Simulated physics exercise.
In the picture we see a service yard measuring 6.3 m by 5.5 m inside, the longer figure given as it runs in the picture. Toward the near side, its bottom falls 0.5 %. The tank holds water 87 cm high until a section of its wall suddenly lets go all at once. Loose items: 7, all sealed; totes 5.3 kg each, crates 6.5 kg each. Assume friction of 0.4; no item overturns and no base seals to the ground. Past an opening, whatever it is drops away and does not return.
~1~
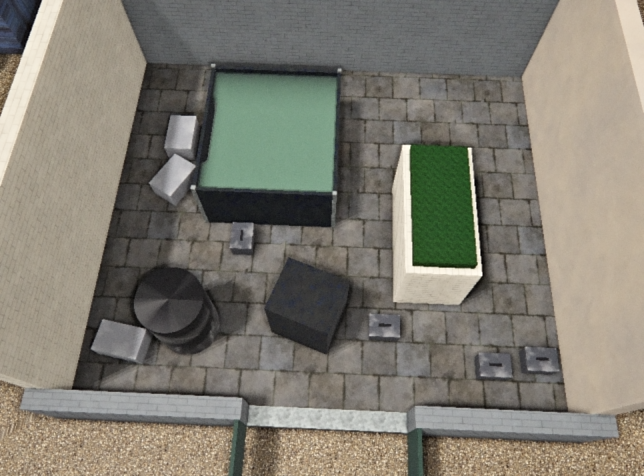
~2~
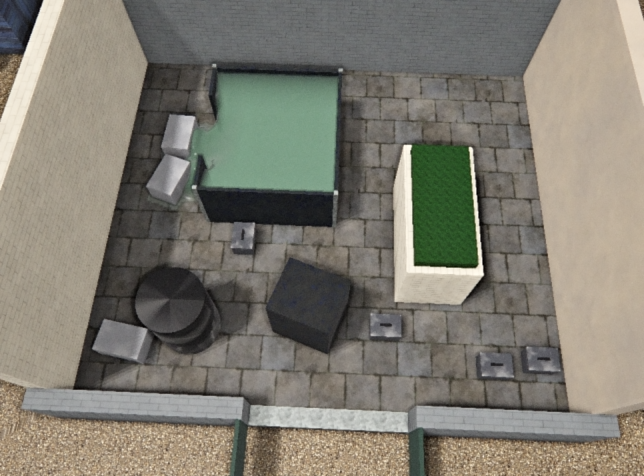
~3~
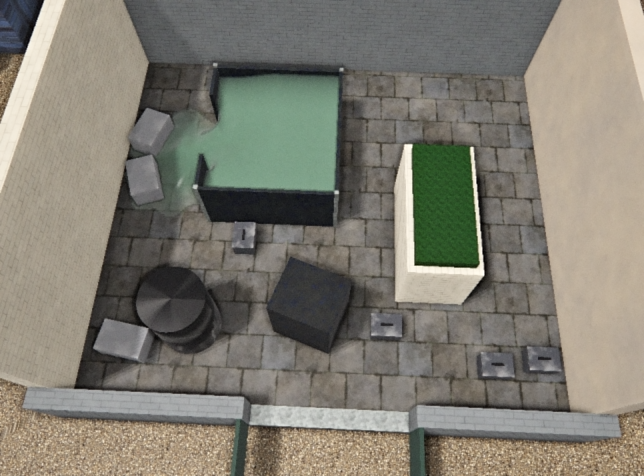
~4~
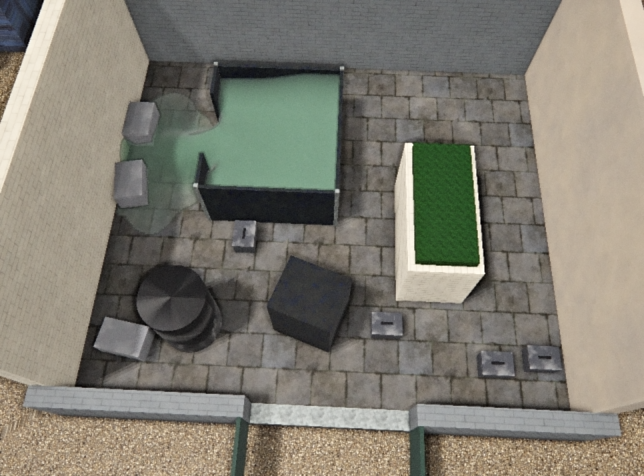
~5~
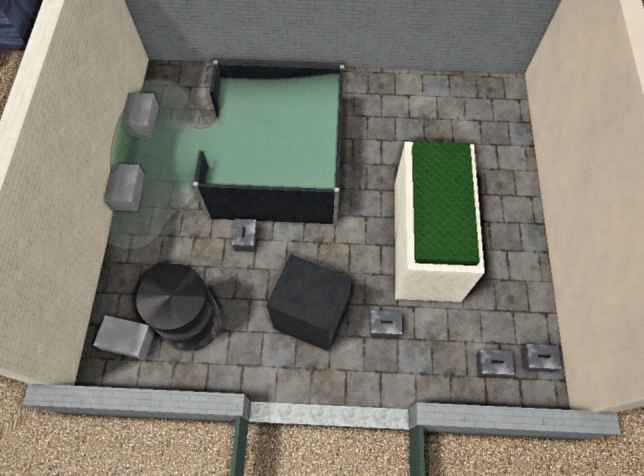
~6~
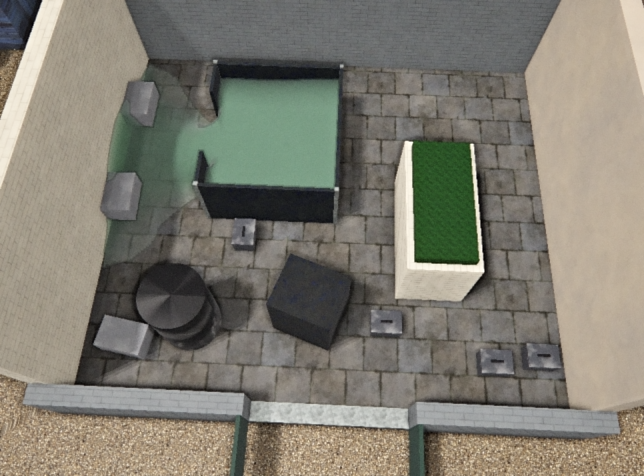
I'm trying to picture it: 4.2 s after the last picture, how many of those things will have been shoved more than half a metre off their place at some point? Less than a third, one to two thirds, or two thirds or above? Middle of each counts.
An in-between fraction is pushed that far, a third or more but below two thirds.
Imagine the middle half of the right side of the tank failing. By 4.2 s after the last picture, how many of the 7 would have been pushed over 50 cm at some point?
That gives 4 of them.
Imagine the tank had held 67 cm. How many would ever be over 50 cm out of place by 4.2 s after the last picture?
That would give 3.
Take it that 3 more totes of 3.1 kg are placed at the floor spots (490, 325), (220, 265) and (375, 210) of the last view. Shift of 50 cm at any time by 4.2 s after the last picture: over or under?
The first comes out within the limit, the second beyond the limit, the third within the limit.
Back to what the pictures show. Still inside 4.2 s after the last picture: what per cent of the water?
Somewhere near 98 percent, give or take.
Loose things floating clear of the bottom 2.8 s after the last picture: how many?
Total: 3.
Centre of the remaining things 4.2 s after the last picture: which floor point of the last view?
Roughly at (420, 299).
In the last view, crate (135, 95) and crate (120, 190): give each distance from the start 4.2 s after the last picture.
Respectively, 550 centimetres and 400 centimetres.
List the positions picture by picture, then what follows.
A crate at (173, 174), on the bottom; a crate at (180, 132) rests on the ground; water covers 3.7 m2; 0 of 7 have shifted, in the first frame.
A crate at (168, 174), on the bottom, 8 cm from its start; a crate at (178, 131), on the bottom, 5 cm from its start; water covers 4.2 m2; 1 of 7 have shifted, in the second frame.
A crate at (142, 174), on the bottom, 47 cm from its start; a crate at (149, 126) rests on the ground, 52 cm from its start; 5.3 m2 under water; 2 of 7 have shifted, in the third frame.
A crate at (128, 179) rests on the ground, 67 cm from its start; a crate at (138, 118), on the bottom, 72 cm from its start; 6.4 m2 under water; 2 of 7 have shifted, in the fourth frame.
A crate at (121, 182), afloat, 75 cm from its start; a crate at (137, 109) floats, 74 cm from its start; 6.7 m2 under water; 2 of 7 have shifted, in the fifth frame.
A crate at (118, 191) rests on the ground, 83 cm from its start; a crate at (137, 97), afloat, 79 cm from its start; water covers 6.9 m2; 2 of 7 have shifted, in the sixth frame.
Then, 0.4 s after the last picture 2 of 7 are over 50 cm from their spots; 1 afloat.
Then, 1.5 s after the last picture 3 of 7 are over 50 cm from their spots; 2 afloat.
Then, 2.8 s after the last picture 3 of 7 are over 50 cm from their spots; 3 afloat.
Then, 4.2 s after the last picture 3 of 7 are over 50 cm from their spots, and 3 have been at some point; 3 afloat.
